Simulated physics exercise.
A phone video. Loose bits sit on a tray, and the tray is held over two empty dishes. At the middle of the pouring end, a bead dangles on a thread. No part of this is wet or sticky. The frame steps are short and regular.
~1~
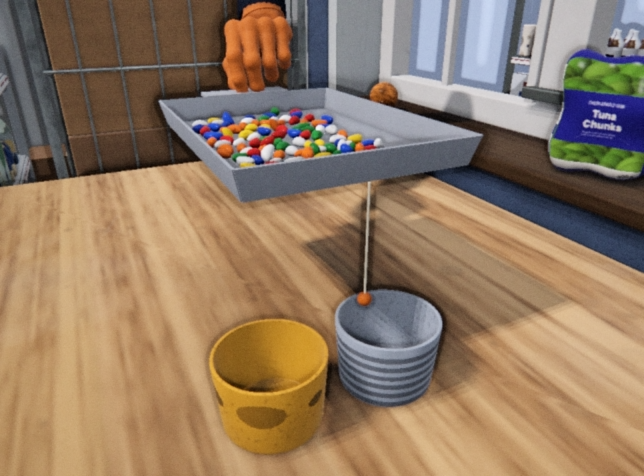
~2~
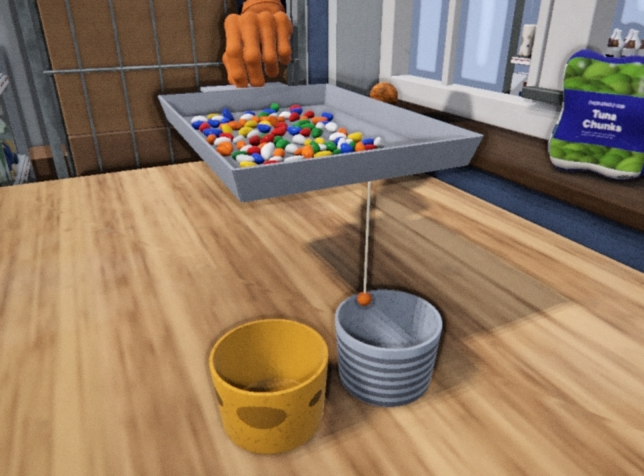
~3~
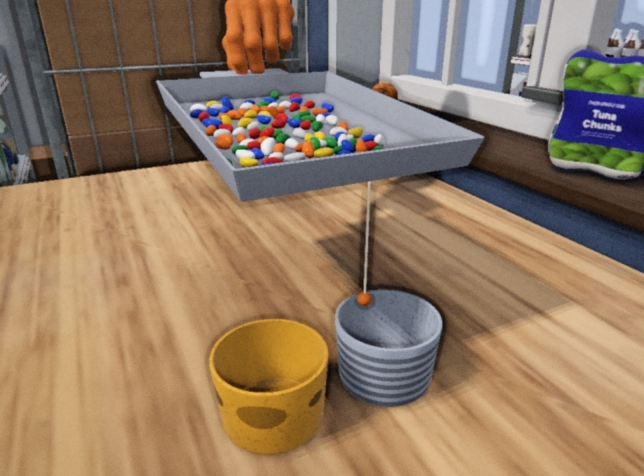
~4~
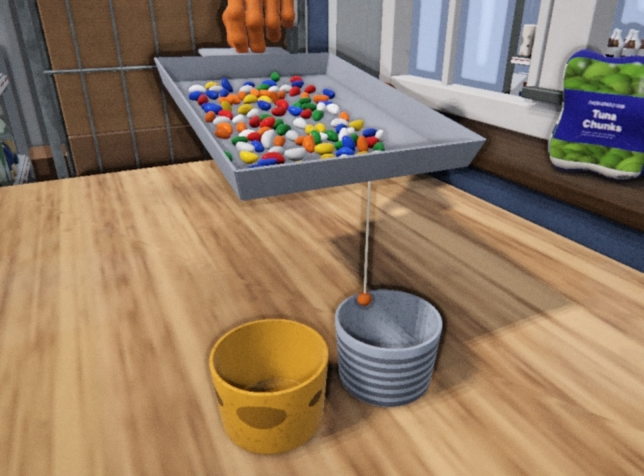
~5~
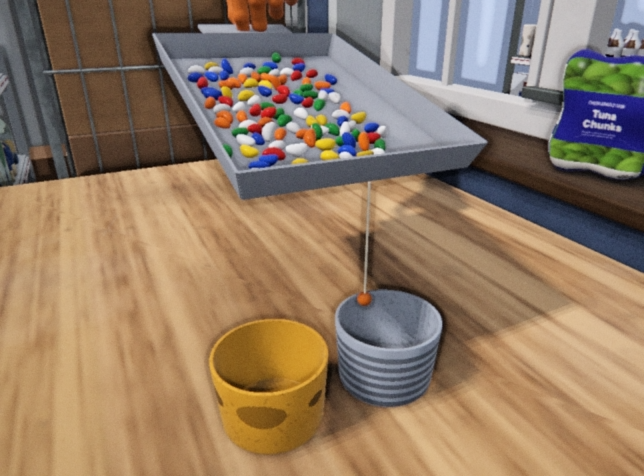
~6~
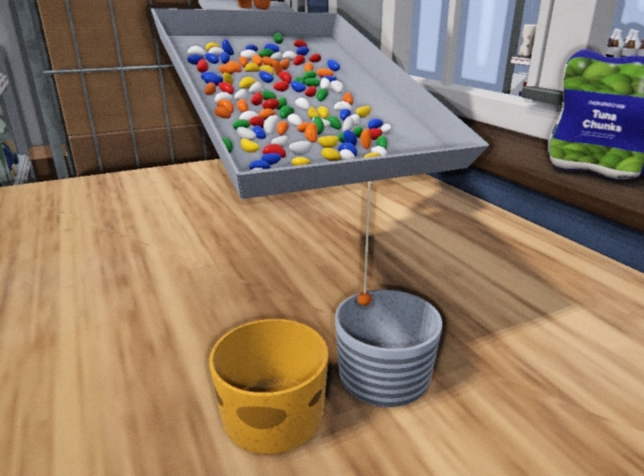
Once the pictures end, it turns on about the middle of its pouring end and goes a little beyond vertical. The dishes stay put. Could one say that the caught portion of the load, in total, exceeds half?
No, it falls short of half.
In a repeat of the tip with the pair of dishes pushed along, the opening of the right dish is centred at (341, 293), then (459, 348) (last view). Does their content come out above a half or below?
Well, the minor share the first time and the bulk the second time.
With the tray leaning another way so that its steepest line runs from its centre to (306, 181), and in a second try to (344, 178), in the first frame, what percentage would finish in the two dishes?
Case one near 60 %; case two near 20 %.
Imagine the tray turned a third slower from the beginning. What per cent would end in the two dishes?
That works out at about 10 percent.
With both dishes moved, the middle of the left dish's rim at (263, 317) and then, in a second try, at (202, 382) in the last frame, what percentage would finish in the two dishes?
Roughly 0% on the first try and 10% on the second.
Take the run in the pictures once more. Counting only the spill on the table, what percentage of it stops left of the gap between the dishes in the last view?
I reckon around 0 per cent.
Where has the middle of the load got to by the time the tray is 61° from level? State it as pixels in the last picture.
Somewhere near pixel (354, 134).
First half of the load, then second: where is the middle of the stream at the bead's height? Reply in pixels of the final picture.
The first part passes (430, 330); everything after passes (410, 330).
Just after the last frame, tray tipped steeply; every one on the tray.
A moment on, tray tipped right over; the larger part on the tray; just a few in the right dish; about a tenth outside both; just a few in the air.
Further on, tray tipped past a quarter turn; just a few in the left dish; about a tenth in the right dish; almost all outside both.
When it is over, tray tipped past a quarter turn; just a few in the left dish; about a tenth in the right dish; almost all outside both.
